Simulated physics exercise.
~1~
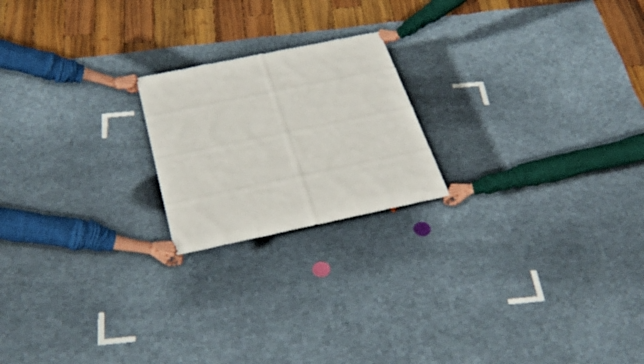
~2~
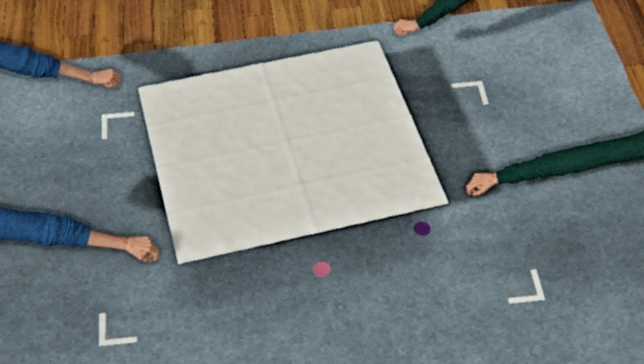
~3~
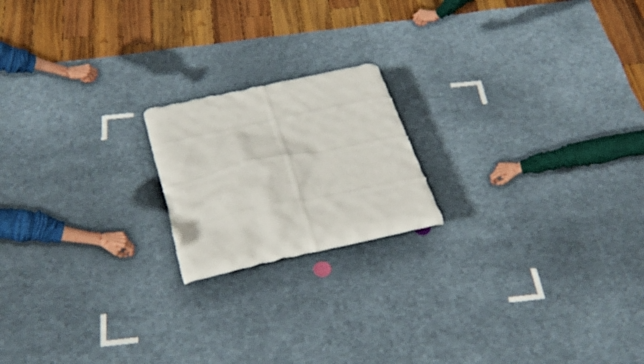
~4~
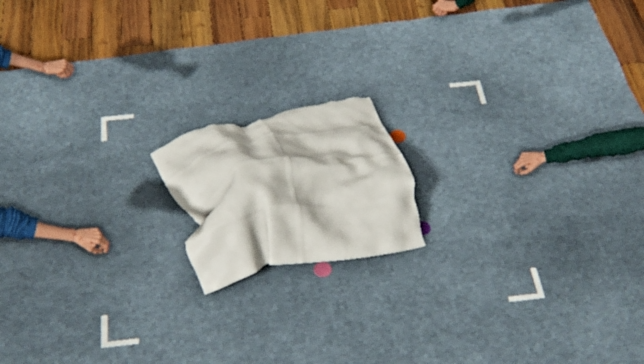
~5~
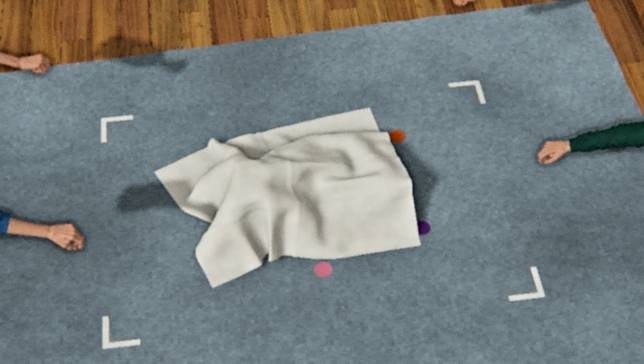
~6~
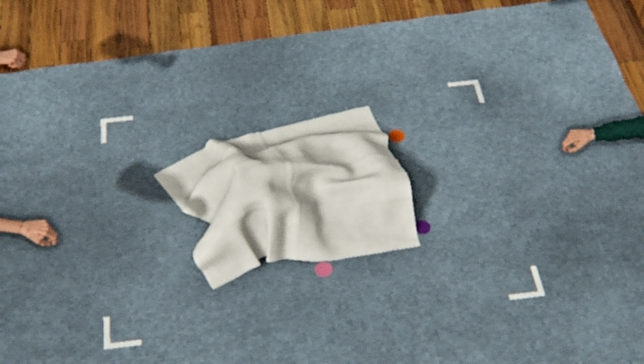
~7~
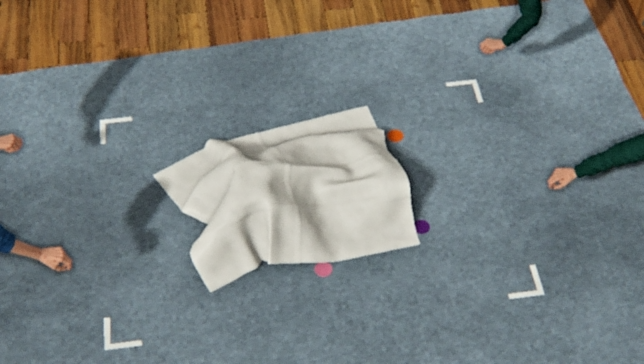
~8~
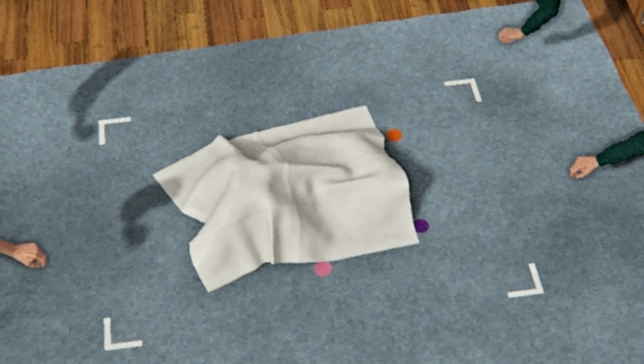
On a blue-grey rug over a wooden floor, two pairs of hands held a white cloth flat, then let go and drew back as it dropped and crumpled into a raised heap, leaving orange, purple and pink discs showing around its edges.
